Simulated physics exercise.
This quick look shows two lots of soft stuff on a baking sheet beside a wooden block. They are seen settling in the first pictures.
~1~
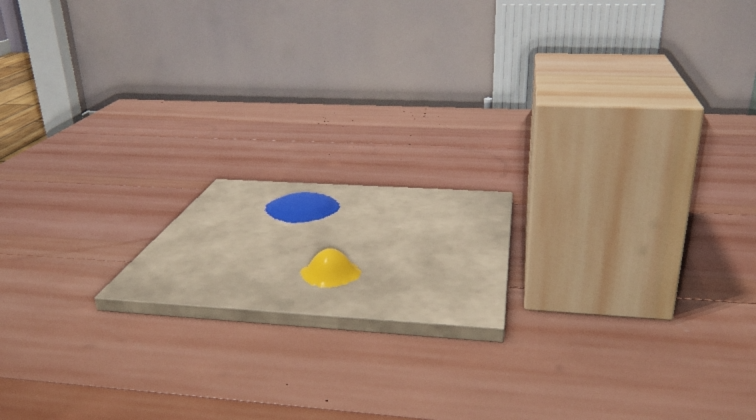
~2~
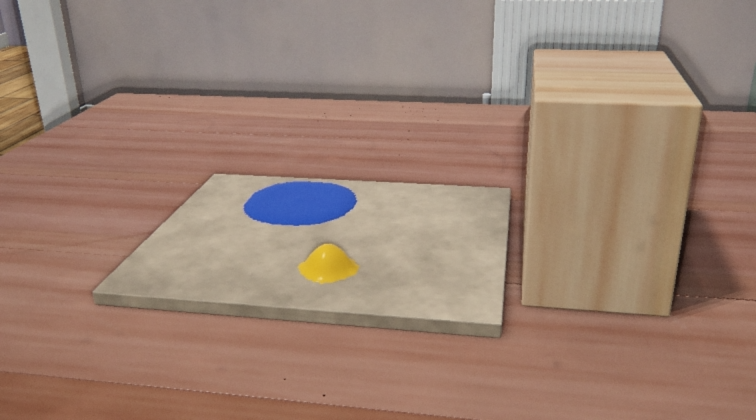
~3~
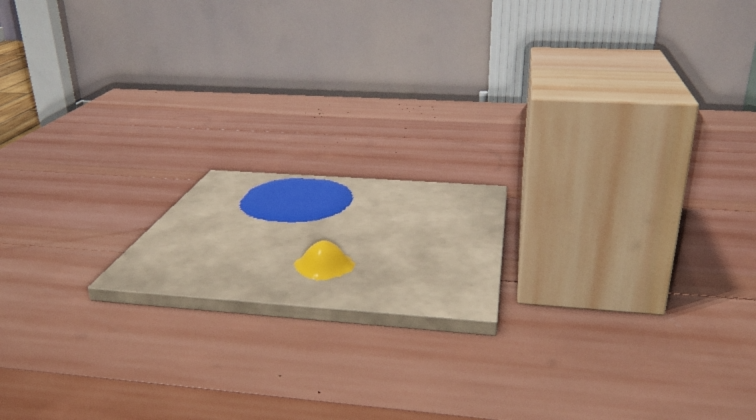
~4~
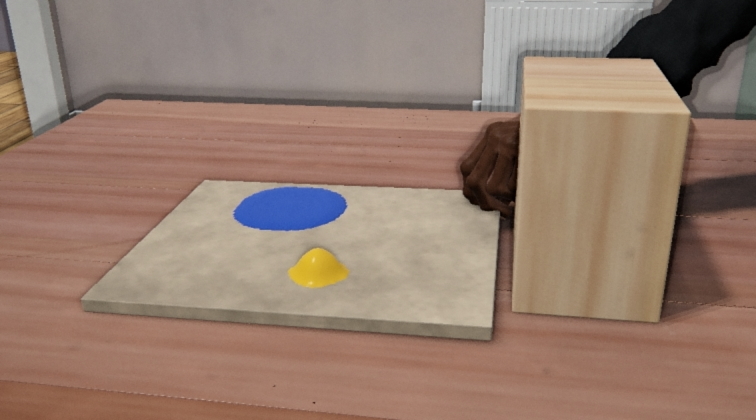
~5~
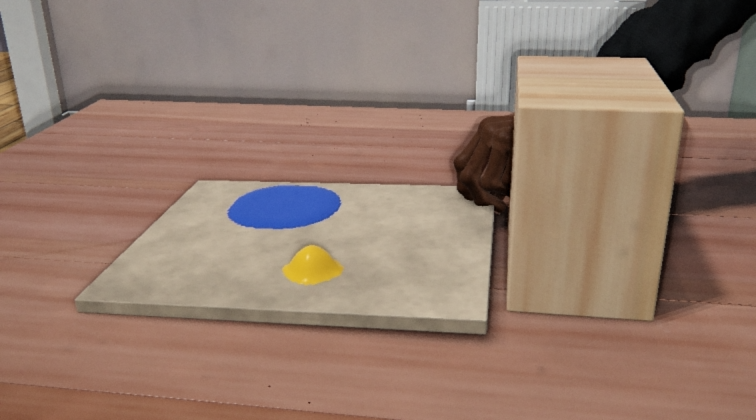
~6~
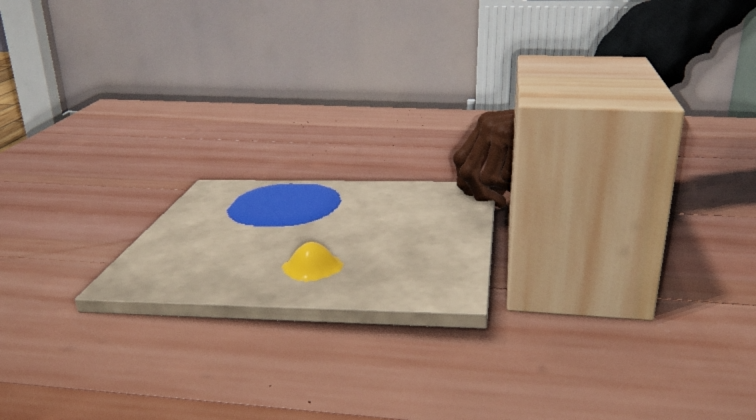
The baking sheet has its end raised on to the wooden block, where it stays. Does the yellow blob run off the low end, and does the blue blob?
I'd say the yellow blob keeps its place and the blue blob goes over.
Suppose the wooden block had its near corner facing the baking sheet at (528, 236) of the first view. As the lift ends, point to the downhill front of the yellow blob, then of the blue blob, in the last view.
(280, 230), (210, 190).
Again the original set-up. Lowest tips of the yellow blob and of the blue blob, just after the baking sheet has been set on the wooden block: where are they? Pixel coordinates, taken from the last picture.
Fronts, final frame: First approx. (241, 171); second approx. (169, 202).
Next, slope about 34°; the yellow blob has not moved; the blue blob is dripping off the low end.
After that, the yellow blob has not moved; the blue blob is dripping off the low end.
Finally, slope about 34°; the yellow blob has not moved; the blue blob is dripping off the low end.
